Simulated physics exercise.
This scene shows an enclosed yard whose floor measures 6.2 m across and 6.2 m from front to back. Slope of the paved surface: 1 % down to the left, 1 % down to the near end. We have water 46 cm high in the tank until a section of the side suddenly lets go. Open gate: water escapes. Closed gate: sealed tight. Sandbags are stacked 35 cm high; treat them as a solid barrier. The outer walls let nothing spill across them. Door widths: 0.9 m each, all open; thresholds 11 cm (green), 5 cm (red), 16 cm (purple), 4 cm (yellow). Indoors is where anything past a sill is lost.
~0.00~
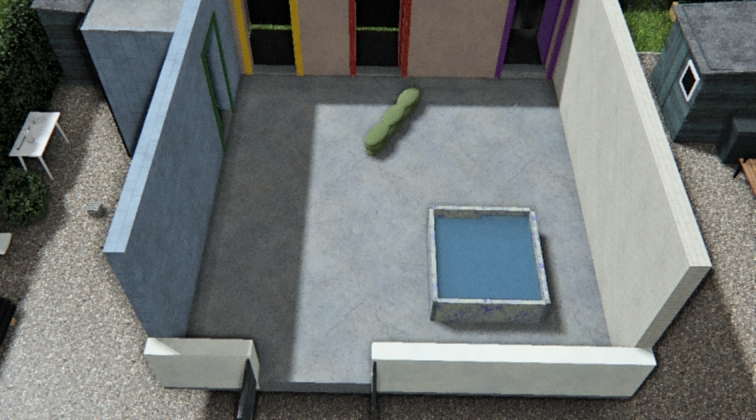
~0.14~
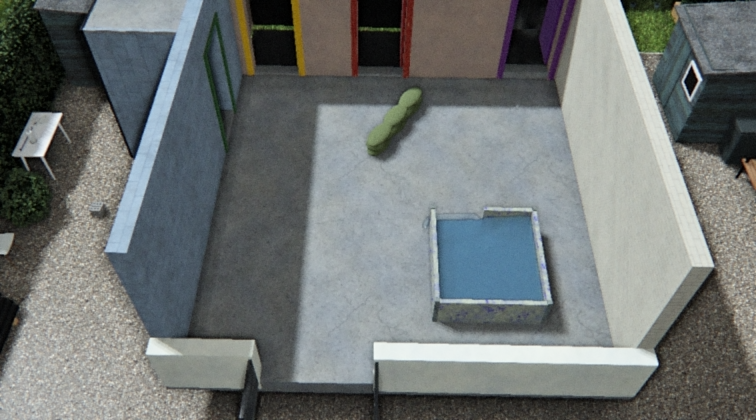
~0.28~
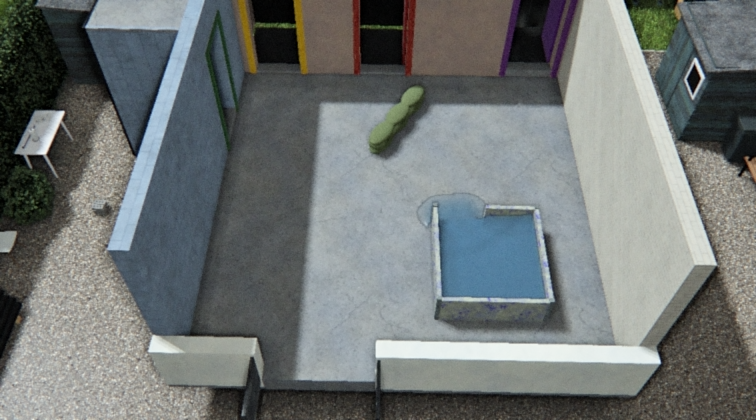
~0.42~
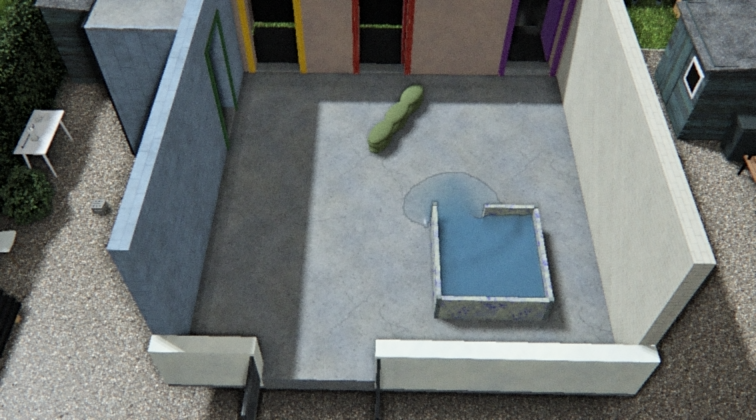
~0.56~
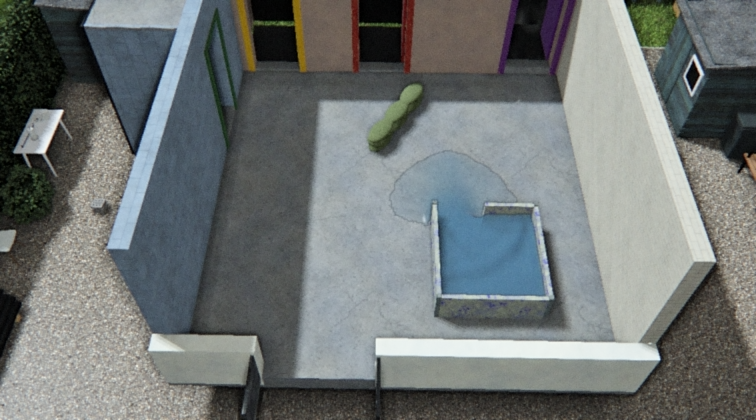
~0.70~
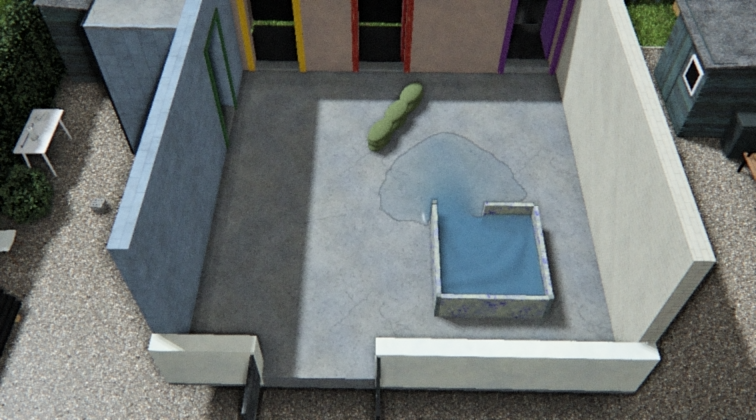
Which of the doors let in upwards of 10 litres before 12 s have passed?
Outcome: The green door stops short of the limit; the red door stops short of the limit; the purple door stops short of the limit; the yellow door stops short of the limit.
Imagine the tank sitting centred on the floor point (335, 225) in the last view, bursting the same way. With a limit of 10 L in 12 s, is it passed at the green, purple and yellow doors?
Green stays inside, purple stays inside, yellow goes beyond, judged against that limit.
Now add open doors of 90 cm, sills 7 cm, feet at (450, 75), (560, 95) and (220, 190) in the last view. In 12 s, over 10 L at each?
So, in the order given, it's beyond the mark, then beyond the mark, then shy of the mark.
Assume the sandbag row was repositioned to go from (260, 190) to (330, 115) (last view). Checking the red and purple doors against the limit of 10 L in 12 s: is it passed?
Result: Red door beyond the limit; purple door inside the limit.
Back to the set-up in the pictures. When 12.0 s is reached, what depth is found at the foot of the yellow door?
The depth there is around 2.5 cm.
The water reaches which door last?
Yellow.
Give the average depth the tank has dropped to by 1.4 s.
Roughly 32 centimetres.
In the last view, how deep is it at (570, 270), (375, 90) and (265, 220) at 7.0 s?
Depth readings in turn - 3, 3, 1 cm.
After 1.4 s water covers 20 % of the floor and is deepest (20 cm) near (451, 213); green door not reached, red door not reached, purple door not reached, yellow door not reached.
After 2.2 s water covers 30 % of the floor and is deepest (20 cm) near (451, 76); green door not reached, red door not reached, purple door not reached, yellow door not reached.
After 3.5 s water covers 35 % of the floor and is deepest (18 cm) near (551, 77); green door 6 cm at the sill, 0 L in, red door 3 cm at the sill, 0 L in, purple door 12 cm at the sill, 0 L in, yellow door not reached.
After 7.0 s water covers 60 % of the floor and is deepest (8 cm) near (416, 114); green door 6 cm at the sill, 0 L in, red door 3 cm at the sill, 0 L in, purple door 5 cm at the sill, 0 L in, yellow door 4 cm at the sill, 0 L in.
After 12.0 s water covers 80 % of the floor and is deepest (10 cm) near (185, 360); green door 4 cm at the sill, 0 L in, red door 1 cm at the sill, 0 L in, purple door 2 cm at the sill, 0 L in, yellow door 2 cm at the sill, 0 L in.
